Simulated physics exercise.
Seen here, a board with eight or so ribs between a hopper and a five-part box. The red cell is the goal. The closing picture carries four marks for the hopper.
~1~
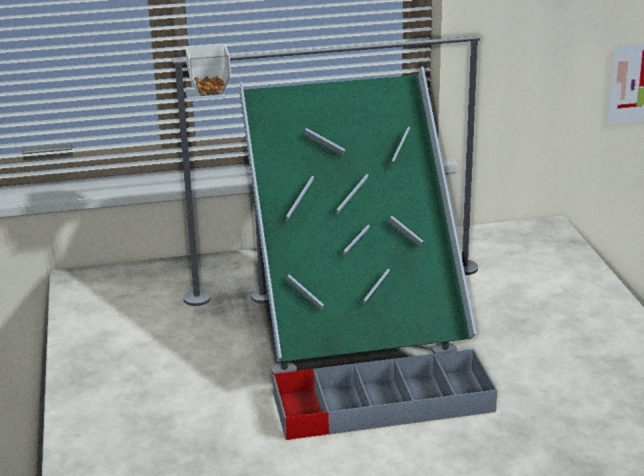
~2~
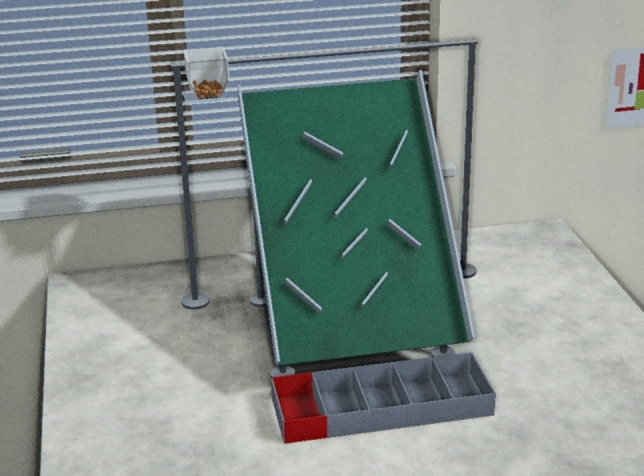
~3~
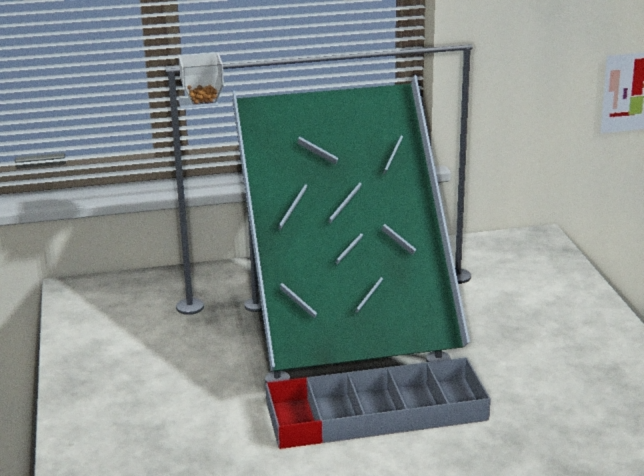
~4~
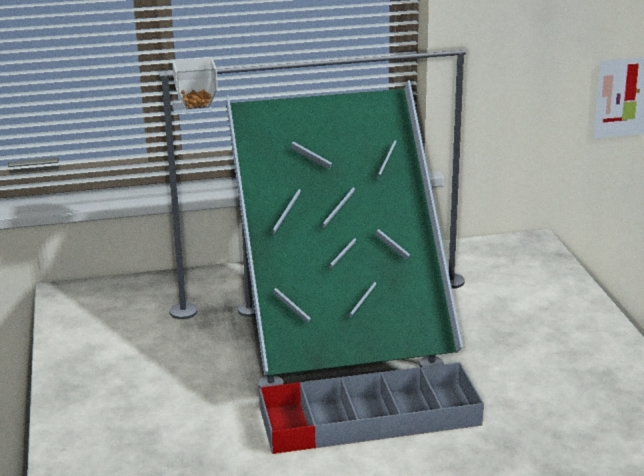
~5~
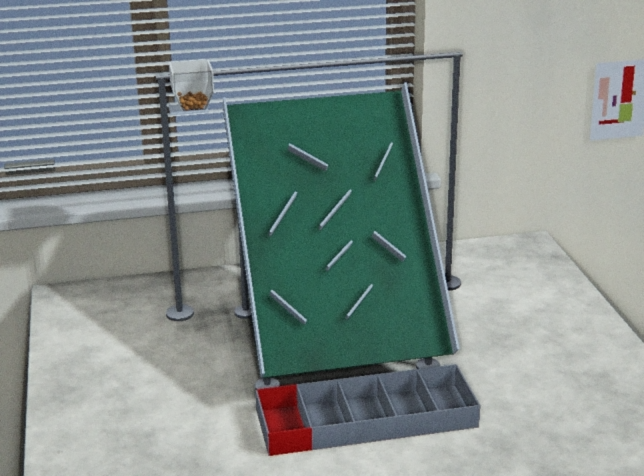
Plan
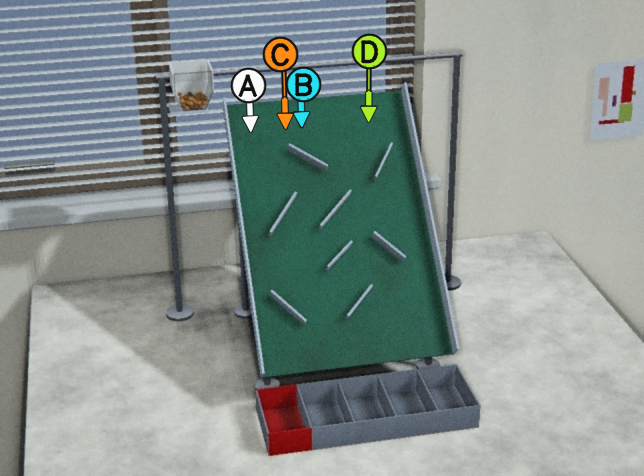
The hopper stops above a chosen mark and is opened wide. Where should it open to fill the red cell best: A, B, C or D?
A is best.
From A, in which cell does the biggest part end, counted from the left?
The first.
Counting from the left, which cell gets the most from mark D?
It is the second one.
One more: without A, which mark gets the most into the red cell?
That is mark C.
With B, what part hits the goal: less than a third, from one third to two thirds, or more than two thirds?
Mark B gives less than a third.
On the marked copy, mark A meets the board at (250, 126); mark B meets the board at (301, 121); mark C meets the board at (285, 123); mark D meets the board at (368, 116).
With A, nearly all in the red cell, a stray few in other cells, a small part outside the box.
With B, a small part in the red cell, nearly all in other cells, a stray few outside the box.
With C, about a third in the red cell, about two thirds in other cells, a stray few outside the box.
With D, a small part in the red cell, most in other cells, a small part outside the box.
